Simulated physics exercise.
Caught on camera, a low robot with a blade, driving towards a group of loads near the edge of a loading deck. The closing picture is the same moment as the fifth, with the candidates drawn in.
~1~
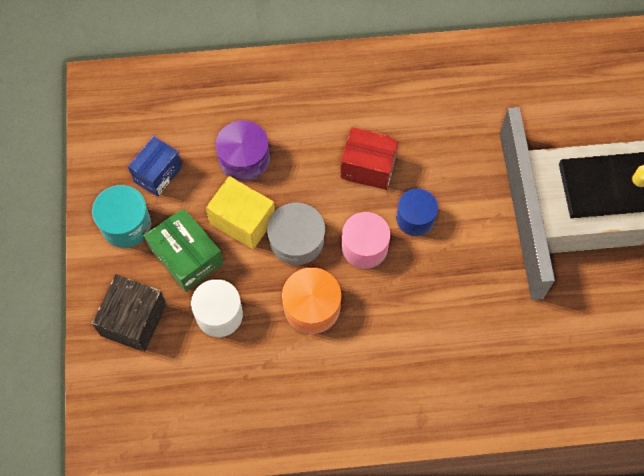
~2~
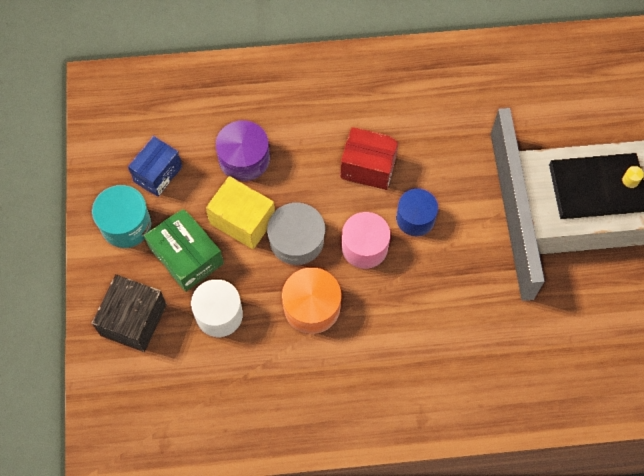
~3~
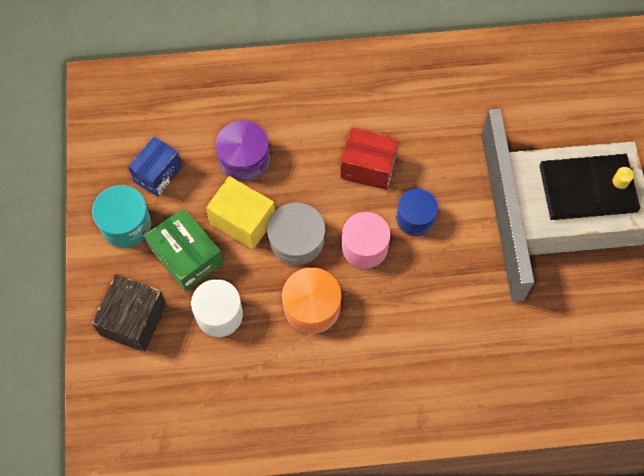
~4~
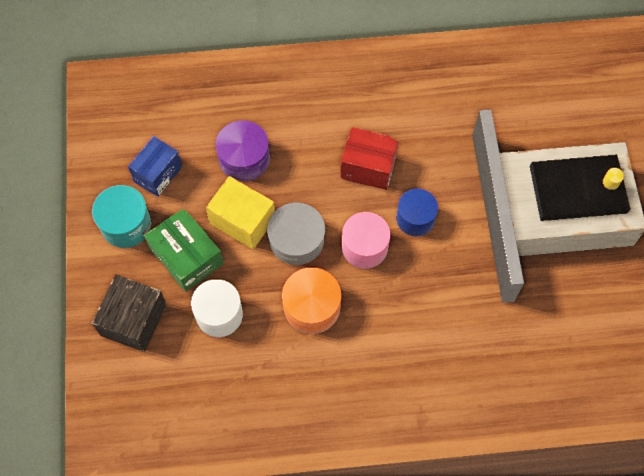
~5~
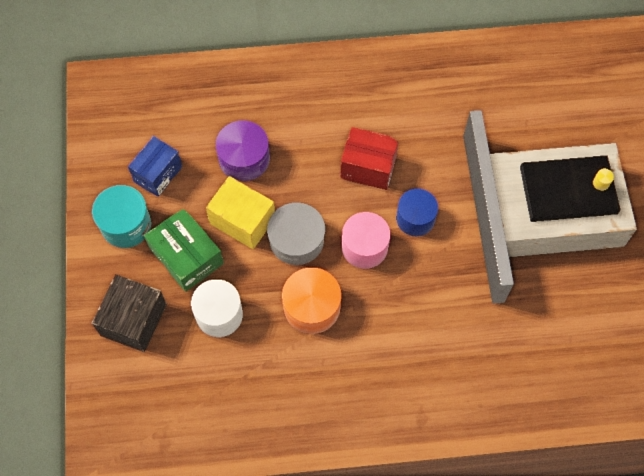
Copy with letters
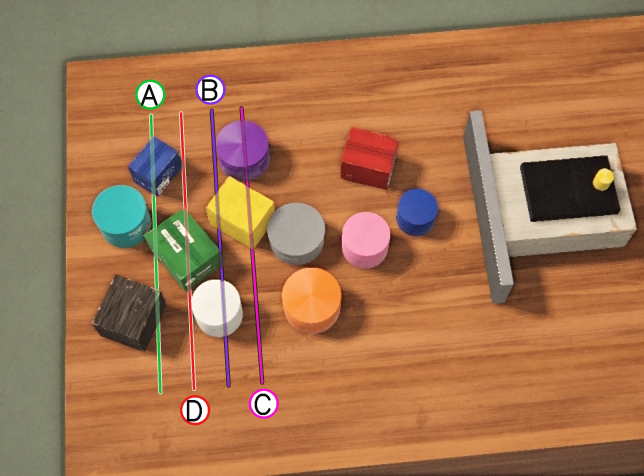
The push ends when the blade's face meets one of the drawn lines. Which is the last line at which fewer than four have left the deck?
A is the last line within the limit.
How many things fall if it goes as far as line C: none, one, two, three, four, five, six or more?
By then, none.
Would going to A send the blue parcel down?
No.
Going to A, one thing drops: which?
It is the turquoise pail.
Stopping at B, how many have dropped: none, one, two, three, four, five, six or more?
In all, none.
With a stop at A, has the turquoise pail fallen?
By then, yes.
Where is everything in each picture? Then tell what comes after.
Robot (602, 185); yellow crate (241, 213); blue canister (417, 212), in the first picture.
Robot (593, 186); green parcel (185, 250), in the second picture.
Robot (582, 186); grey pail (297, 234), in the third picture.
Robot (572, 187); pink canister (366, 241), in the fourth picture.
Robot (563, 188); orange canister (312, 301); white canister (217, 309); turquoise pail (123, 217), in the fifth picture.
On the marked copy, A at (155, 246); B at (220, 240); C at (251, 237); D at (187, 243).
With A. Early on, robot (443, 199); red box (331, 166); pink canister (342, 249).
Further on, robot (323, 209); black crate (119, 326); green parcel (143, 266).
At the end, robot (227, 218); turquoise pail over the edge; green parcel (74, 282); one fallen.
As for the rest, B is within the limit but short; C is within the limit but short; D is within the limit but short.
